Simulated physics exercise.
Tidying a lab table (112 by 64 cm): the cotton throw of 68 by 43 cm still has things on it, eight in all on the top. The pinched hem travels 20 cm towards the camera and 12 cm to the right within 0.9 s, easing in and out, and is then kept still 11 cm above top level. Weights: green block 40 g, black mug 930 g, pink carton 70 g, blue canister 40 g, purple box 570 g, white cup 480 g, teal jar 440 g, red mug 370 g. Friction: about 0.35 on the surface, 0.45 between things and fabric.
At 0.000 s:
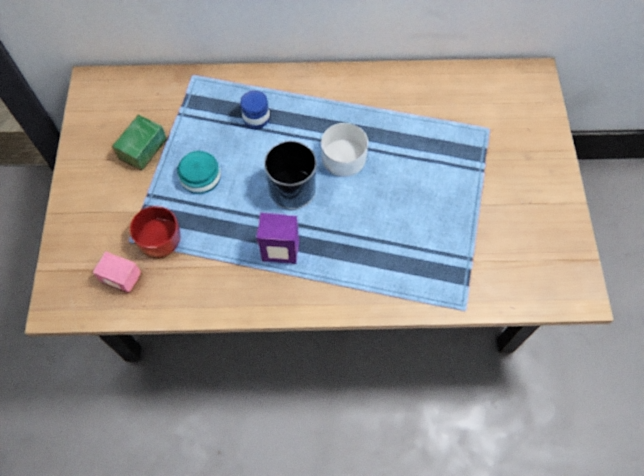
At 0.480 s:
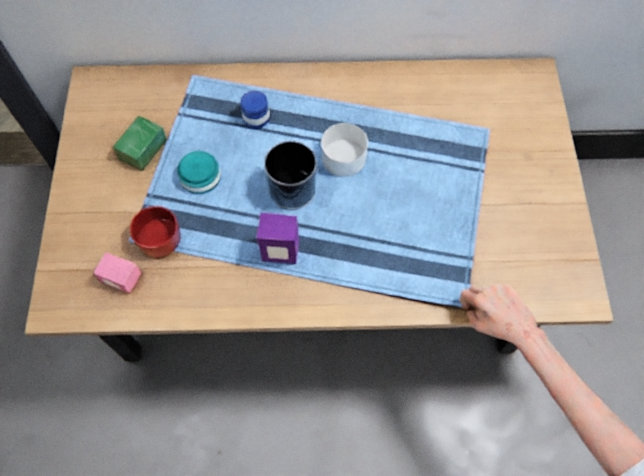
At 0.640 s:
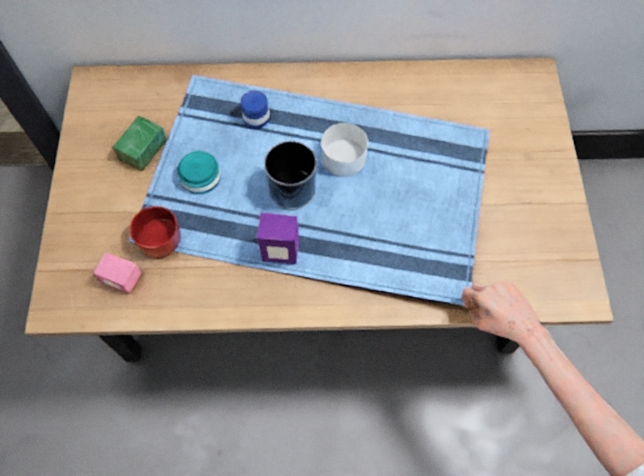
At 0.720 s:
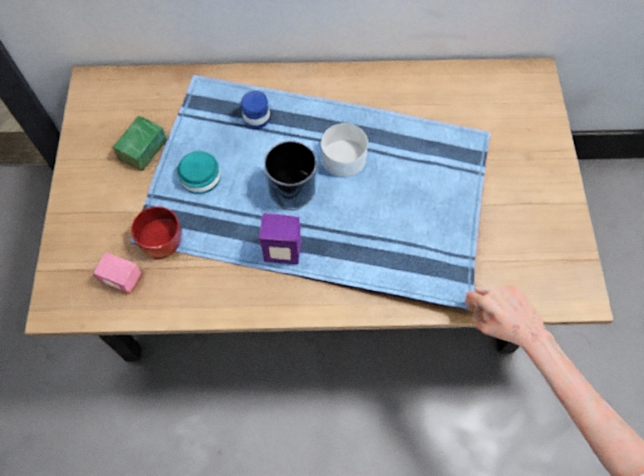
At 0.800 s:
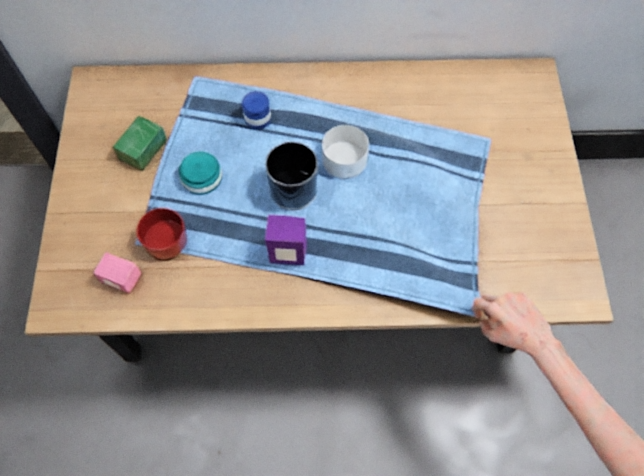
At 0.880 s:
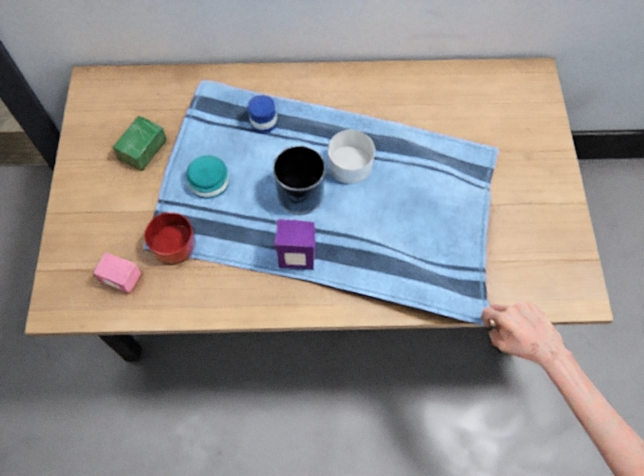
On a wooden lab table, a blue striped cloth holds cups, a jar, a canister and a purple box, with a green block and pink carton beside it. A hand pinches the near right corner, then slowly pulls the cloth slightly towards the camera and right, its items shifting along.
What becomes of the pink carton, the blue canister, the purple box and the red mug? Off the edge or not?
Result: Pink carton stays on, blue canister remains up there, purple box goes over the edge, red mug keeps to the top.
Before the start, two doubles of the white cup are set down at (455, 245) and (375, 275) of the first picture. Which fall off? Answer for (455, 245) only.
There: Drops off.
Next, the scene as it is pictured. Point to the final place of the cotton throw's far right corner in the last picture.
Near (598, 232).
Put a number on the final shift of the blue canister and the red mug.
About: Blue canister 25 cm, red mug 20 cm.
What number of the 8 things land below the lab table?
I count 1.
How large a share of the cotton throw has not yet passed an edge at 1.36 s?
About 85 per cent.
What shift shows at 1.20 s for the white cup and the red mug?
White cup 20 cm, red mug 15 cm.
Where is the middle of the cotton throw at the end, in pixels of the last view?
Near (410, 253).
After 1.0 s, 95 % of the cotton throw is still over the top; blue canister 10 cm off its start, purple box 10 cm off its start, red mug 9 cm off its start.
After 1.2 s, 90 % of the cotton throw is still over the top; blue canister 17 cm off its start, purple box 17 cm off its start, red mug 14 cm off its start.
After 1.4 s, 85 % of the cotton throw is still over the top; blue canister 23 cm off its start at (343, 150), purple box 22 cm off its start at (372, 300), red mug 19 cm off its start at (232, 273).
After 1.5 s, 80 % of the cotton throw is still over the top; blue canister 26 cm off its start, purple box 25 cm off its start, red mug 21 cm off its start.
After 3.1 s, 80 % of the cotton throw is still over the top; purple box over the edge, blue canister 26 cm off its start at (356, 159), red mug 22 cm off its start at (246, 283), pink carton 0 cm off its start at (114, 268).
